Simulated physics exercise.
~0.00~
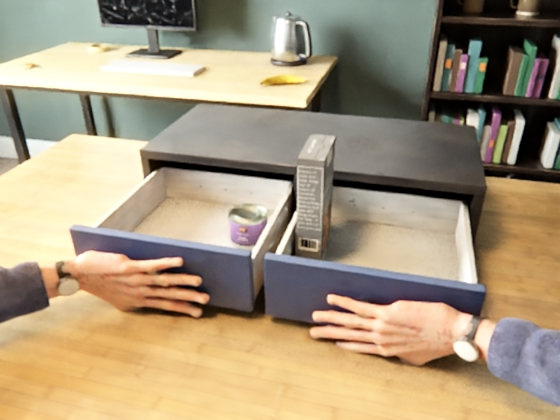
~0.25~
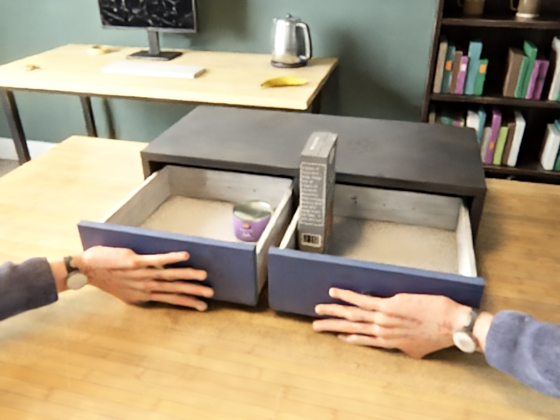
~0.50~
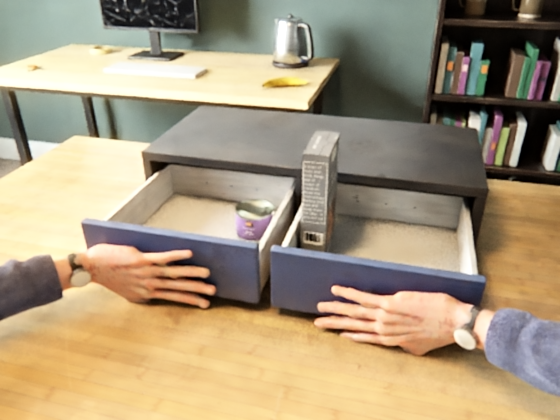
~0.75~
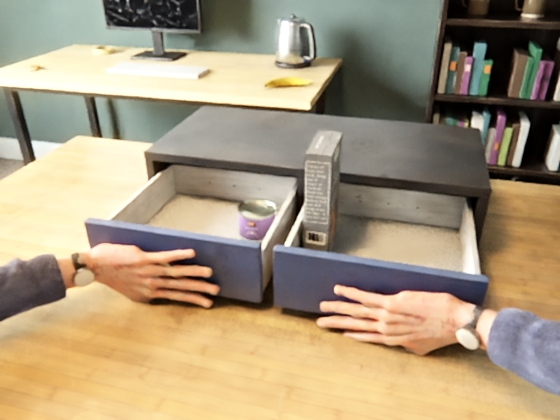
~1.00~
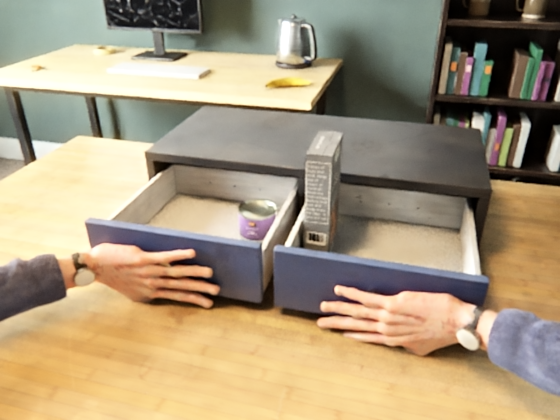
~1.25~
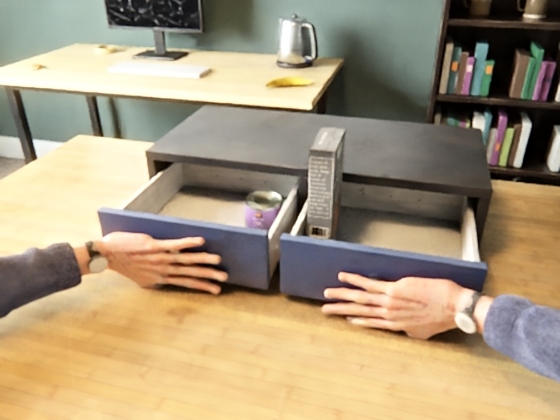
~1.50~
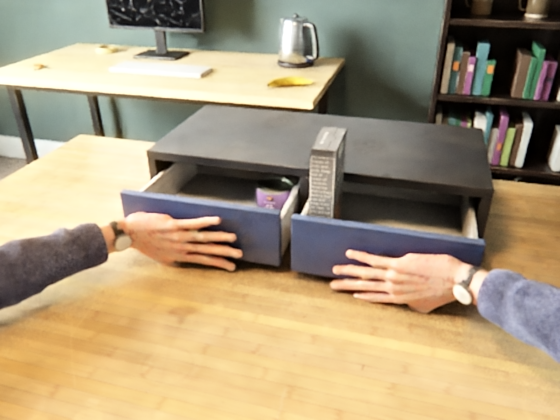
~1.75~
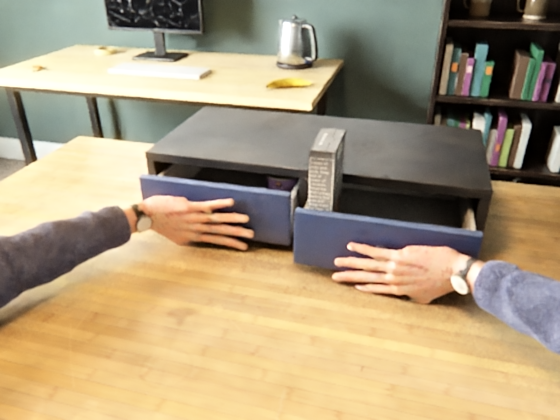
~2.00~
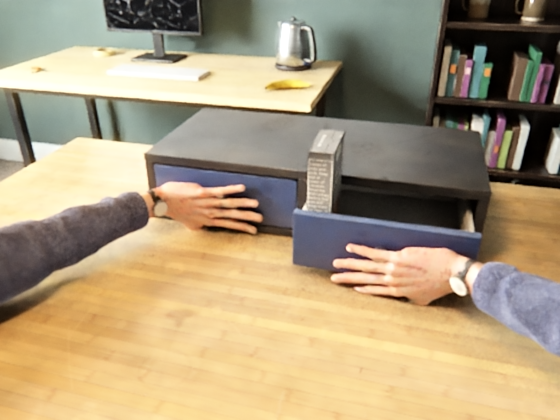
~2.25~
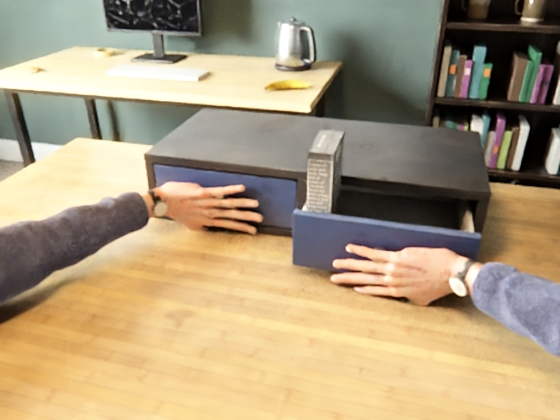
Two hands push both blue drawers inward; the left shuts, the right stays ajar.
